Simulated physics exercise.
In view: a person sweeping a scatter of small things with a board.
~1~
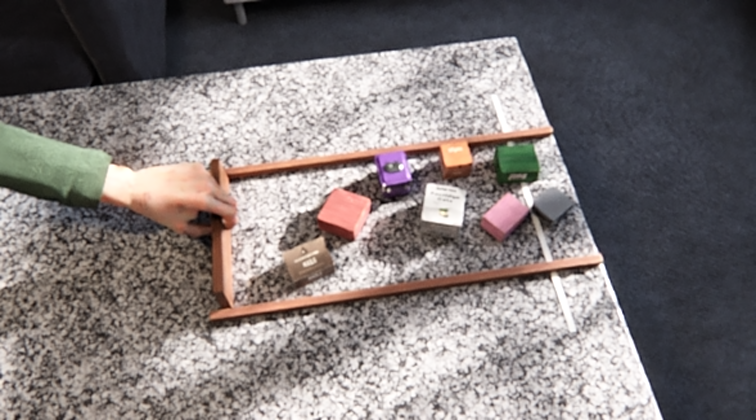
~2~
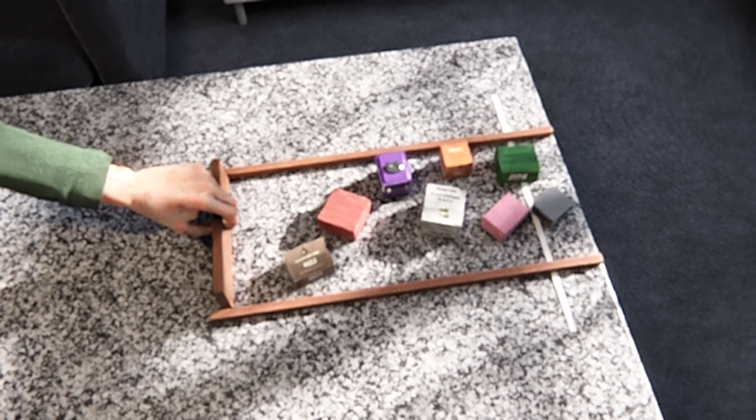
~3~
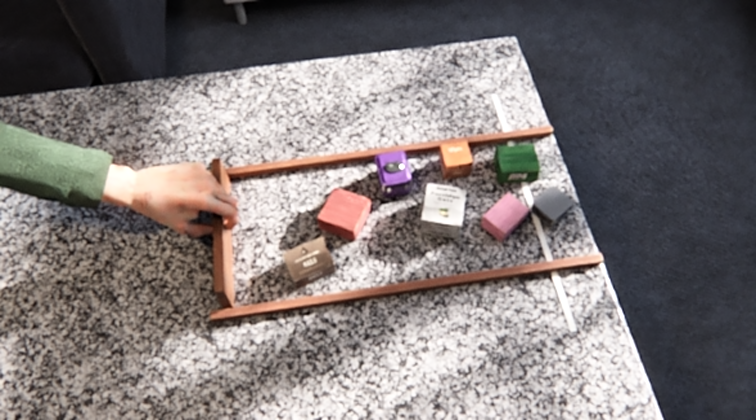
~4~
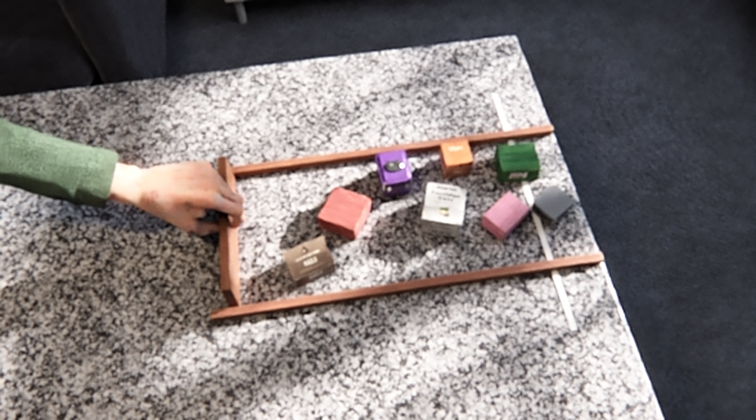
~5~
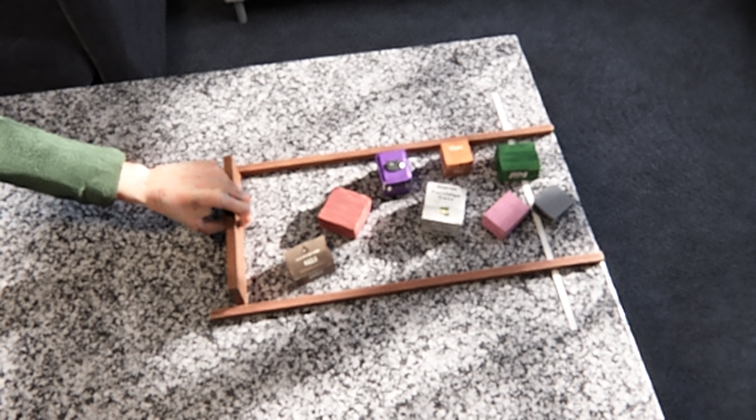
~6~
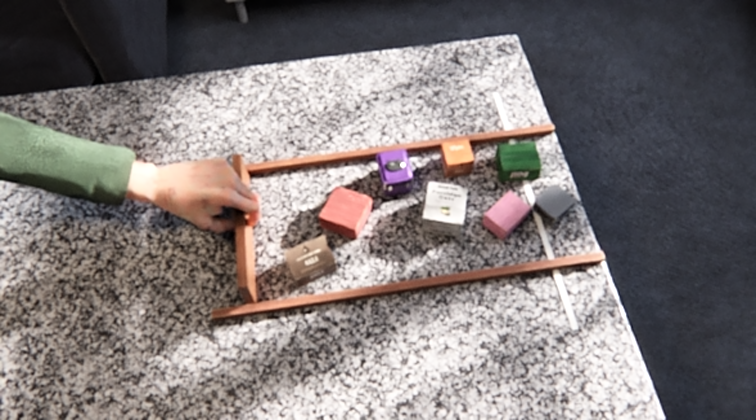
At the start, a hand in a green sleeve holds a wooden board between two rails on a speckled tabletop, with coloured blocks scattered to its right. The hand stays still at first, then slides the board slightly right, closer to the brown block, while the blocks barely move.
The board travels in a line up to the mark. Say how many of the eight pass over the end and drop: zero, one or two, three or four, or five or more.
The count is three or four.
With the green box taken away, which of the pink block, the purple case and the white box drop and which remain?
The pink block goes down; the purple case stays put; the white box goes down.
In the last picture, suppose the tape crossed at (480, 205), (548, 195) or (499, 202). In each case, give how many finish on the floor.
Down on the floor: 0, 5 and 1.
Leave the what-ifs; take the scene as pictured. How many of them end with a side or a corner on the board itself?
The count in contact is 3.
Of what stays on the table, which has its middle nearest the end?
The orange box winds up nearest.
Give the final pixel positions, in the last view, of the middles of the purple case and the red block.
The purple case at (533, 147), the red block at (547, 179).
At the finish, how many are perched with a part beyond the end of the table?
Answer: 1.
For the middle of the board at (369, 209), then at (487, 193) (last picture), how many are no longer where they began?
In order, the tallies are 3 and 8.
A little later, none off yet; grey case at rest near (553, 206); green box at rest near (518, 162); pink block at rest near (506, 216).
Next, none off yet; grey case at rest near (553, 206); green box at rest near (518, 162); pink block moving near (514, 216).
Later still, none off yet; grey case shifted about its own width near (572, 196); green box shifted about its own width near (547, 156); pink block shifted about its own width near (564, 236).
When it is over, the number that fall off is three or four; down, white box, pink block, green box and grey case.
